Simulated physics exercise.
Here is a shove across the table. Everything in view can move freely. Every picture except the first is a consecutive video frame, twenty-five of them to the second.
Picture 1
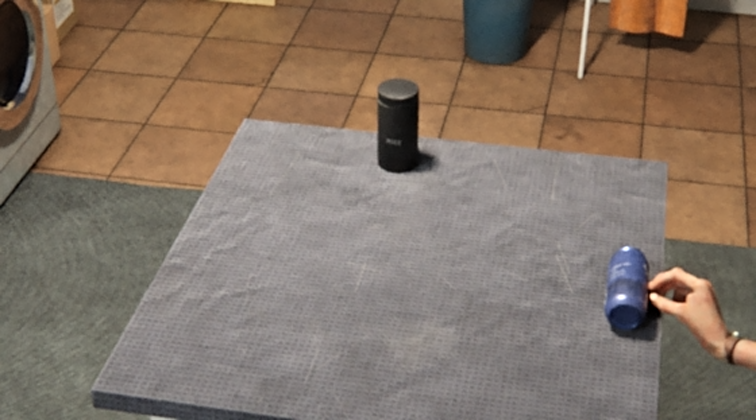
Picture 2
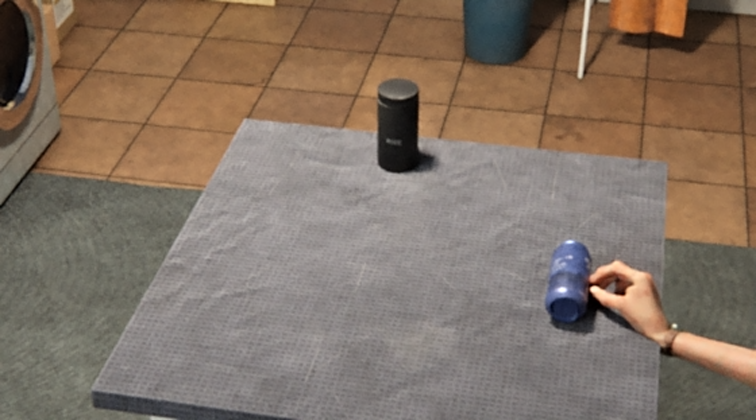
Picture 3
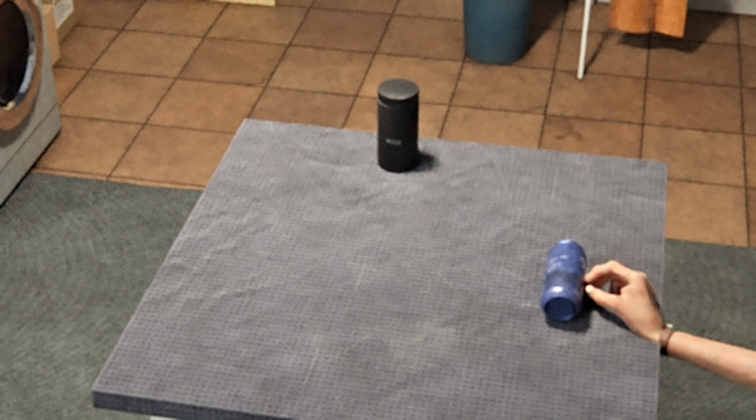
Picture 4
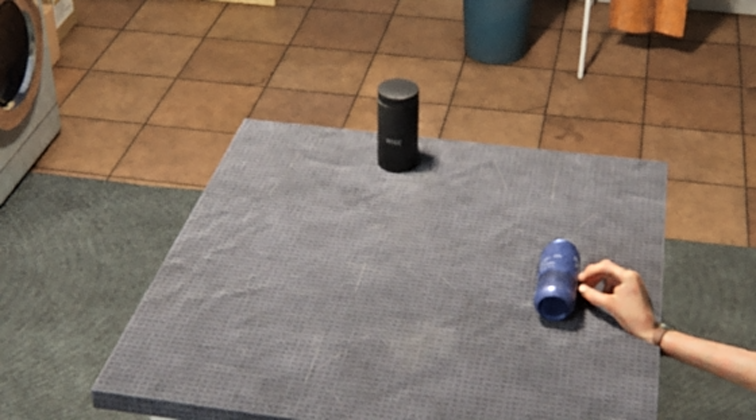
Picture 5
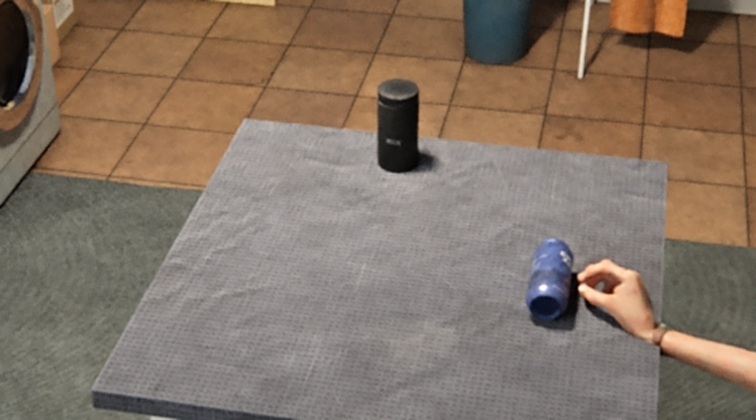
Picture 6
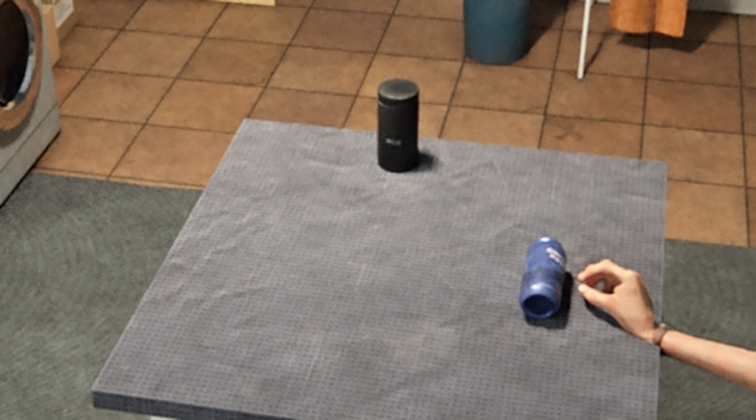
A hand pushes a blue can lying on the table leftward, and it rolls slightly away.
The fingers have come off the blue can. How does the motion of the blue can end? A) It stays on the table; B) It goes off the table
It stays on the table.
Then, 0.10 s past the last view, blue can displaced about its own width near (527, 276).
Then, 0.30 s past the last view, blue can displaced about its own width near (501, 274).
Then, 0.60 s past the last view, blue can displaced well along near (476, 270).
Finally, moved from the start, blue can. Final places as the last picture's camera would see them, blue can near (469, 270).
